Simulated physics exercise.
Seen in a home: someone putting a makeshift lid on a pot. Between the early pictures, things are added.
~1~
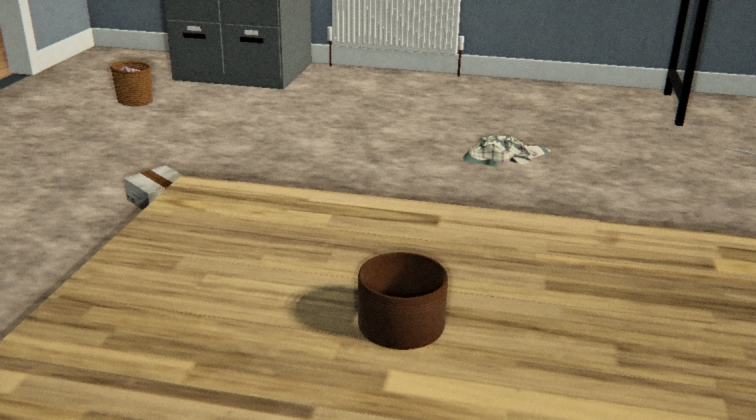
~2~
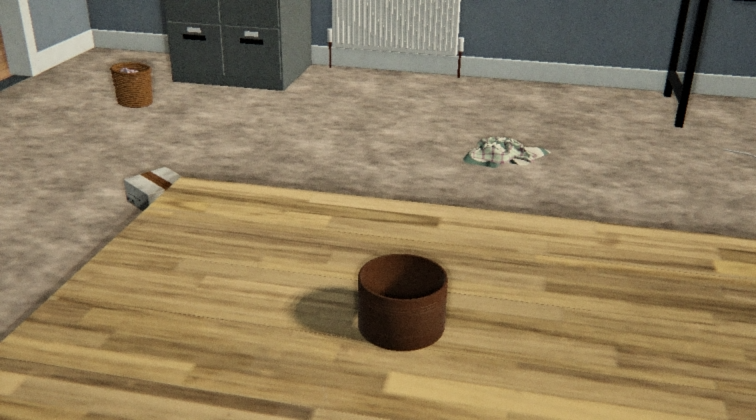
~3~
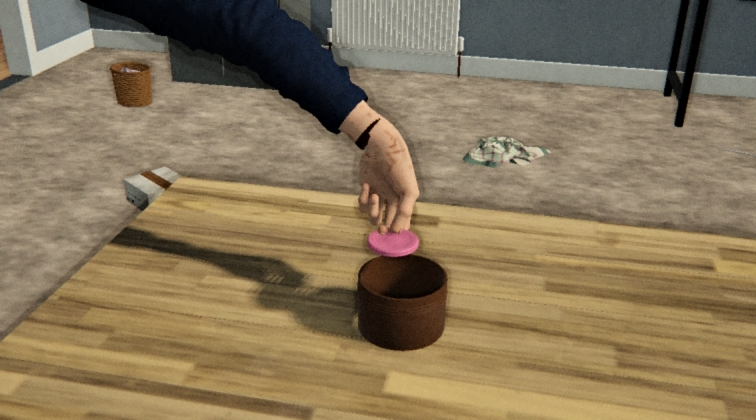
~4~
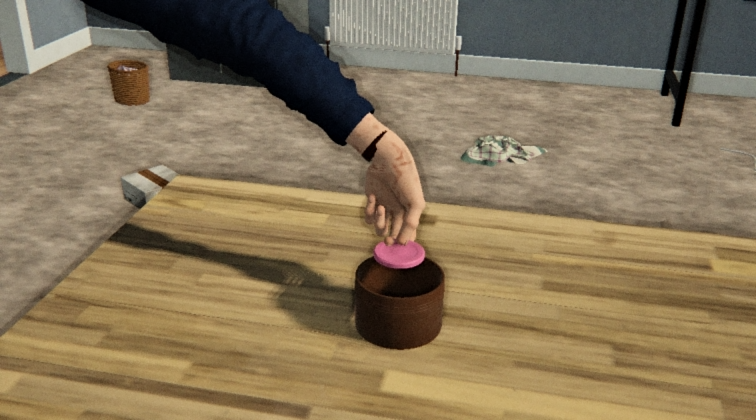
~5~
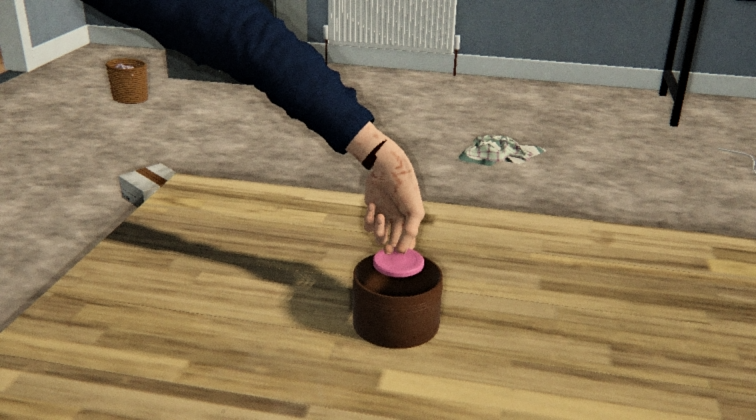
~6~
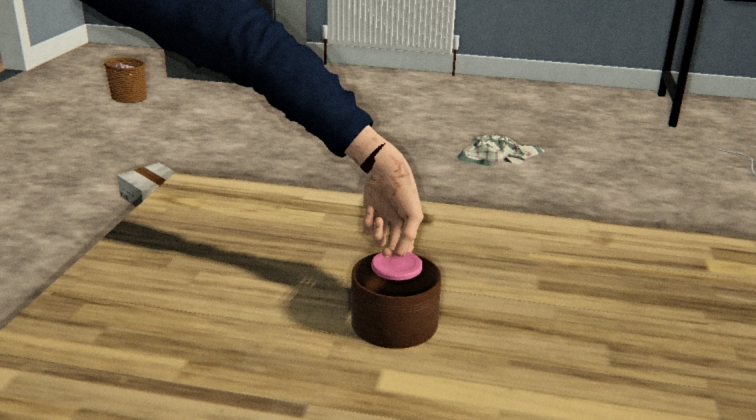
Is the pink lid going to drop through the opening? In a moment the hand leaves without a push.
Yes: My guess is it will pass through the hole.
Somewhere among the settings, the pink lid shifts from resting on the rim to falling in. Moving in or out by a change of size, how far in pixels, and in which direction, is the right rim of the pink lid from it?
16 pixels to the right.
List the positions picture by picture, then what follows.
In the first picture, cup (402, 299).
In the second picture, cup (402, 301).
In the third picture, still on the way; pink lid (393, 242); cup (402, 300).
In the fourth picture, still on the way; pink lid (399, 254); cup (399, 299).
In the fifth picture, still on the way; pink lid (399, 261); cup (397, 298).
In the sixth picture, in place, still held; pink lid (397, 265); cup (395, 298).
Then, 0.16 s later than the last frame, pink lid dropping near (395, 306).
When it is over, the pink lid falls in, near (395, 317).
